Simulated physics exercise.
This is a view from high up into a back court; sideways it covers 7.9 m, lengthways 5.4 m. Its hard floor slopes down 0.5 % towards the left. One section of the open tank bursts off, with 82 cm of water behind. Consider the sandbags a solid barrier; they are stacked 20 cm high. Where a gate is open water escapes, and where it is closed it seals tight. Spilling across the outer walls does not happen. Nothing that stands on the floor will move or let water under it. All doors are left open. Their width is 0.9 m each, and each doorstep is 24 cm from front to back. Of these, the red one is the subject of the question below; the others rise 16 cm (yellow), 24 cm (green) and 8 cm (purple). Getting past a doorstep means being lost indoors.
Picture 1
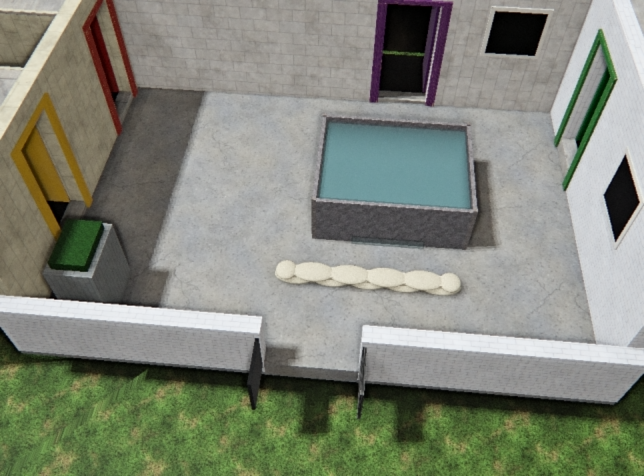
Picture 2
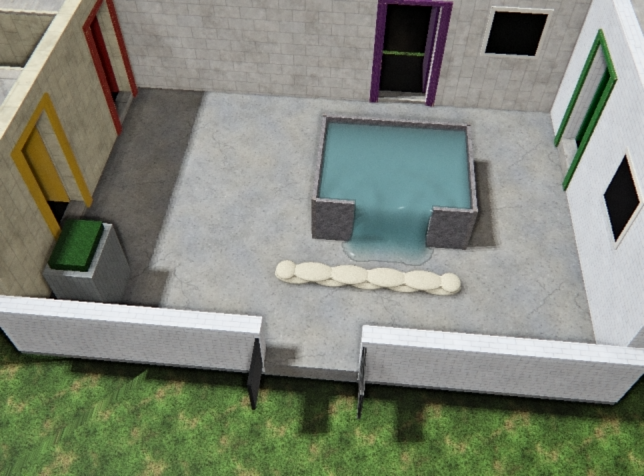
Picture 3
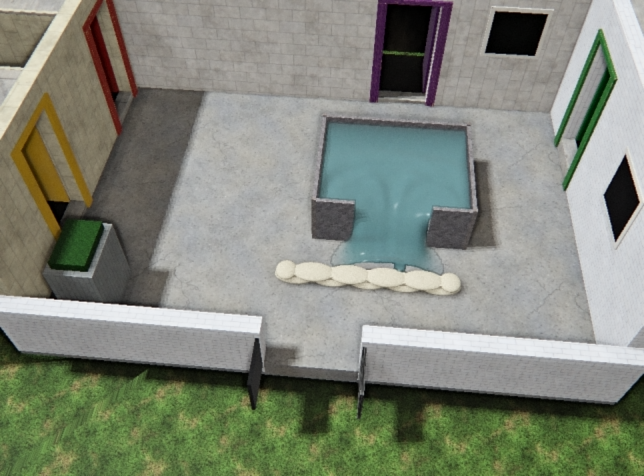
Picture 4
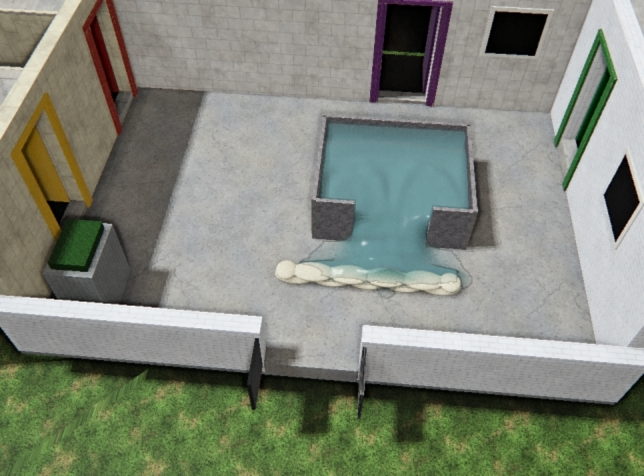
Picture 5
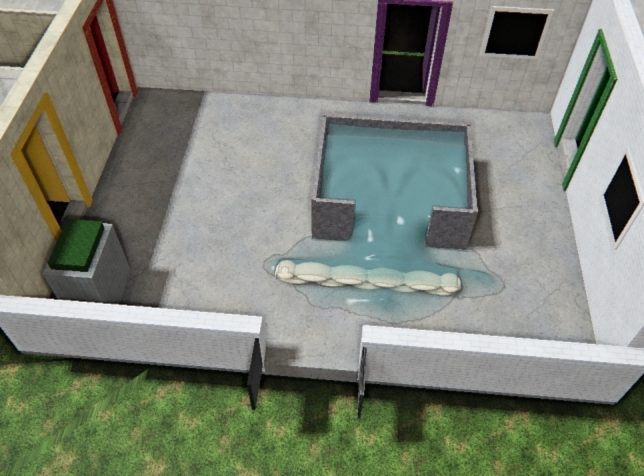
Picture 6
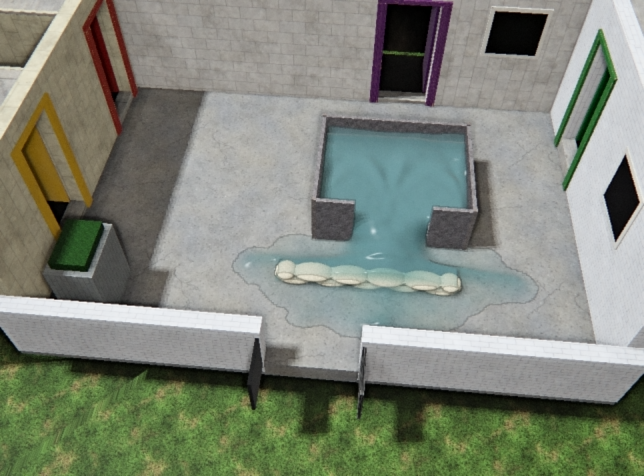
Water poured out through a gap that opened in the front of a raised stone tank, reached the row of pale sandbags, then went over and around them, spreading across the courtyard floor.
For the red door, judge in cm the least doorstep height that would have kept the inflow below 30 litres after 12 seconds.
A doorstep of about 7.5 cm.
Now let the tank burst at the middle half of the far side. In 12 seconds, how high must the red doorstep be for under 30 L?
It needs to be about 15 cm high.
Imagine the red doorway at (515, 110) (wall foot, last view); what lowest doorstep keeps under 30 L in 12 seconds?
Roughly 11.5 cm.
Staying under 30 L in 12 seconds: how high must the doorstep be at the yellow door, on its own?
The yellow one would have to be about 9.0 cm high.
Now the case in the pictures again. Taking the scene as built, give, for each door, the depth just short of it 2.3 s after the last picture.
Depths in cm: Yellow 9, green 5, purple 0, red 0.
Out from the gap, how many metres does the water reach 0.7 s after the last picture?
4.2 m.
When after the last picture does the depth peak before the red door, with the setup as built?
Roughly 8.5 s.
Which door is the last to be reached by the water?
Purple.
Then, 0.7 s after the last picture water covers 35 % of the floor, deepest (58 cm) near (383, 272); it has not reached the red door.
Then, 2.3 s after the last picture water covers 60 % of the floor, deepest (38 cm) near (383, 272); it has not reached the red door.
Then, 11.3 s after the last picture water covers 95 % of the floor, deepest (16 cm) near (50, 330); 9 cm at the red door, 0 litres in over its 14 cm doorstep.
At the red door as built, the water peaked near 12 cm, 8.7 s after the last picture.
Run again over the same 12 s with other heights there, 40 litres in over 6.5 cm, 18 litres over 8.5 cm. The limit of 30 litres is kept from about 7.5 cm up.
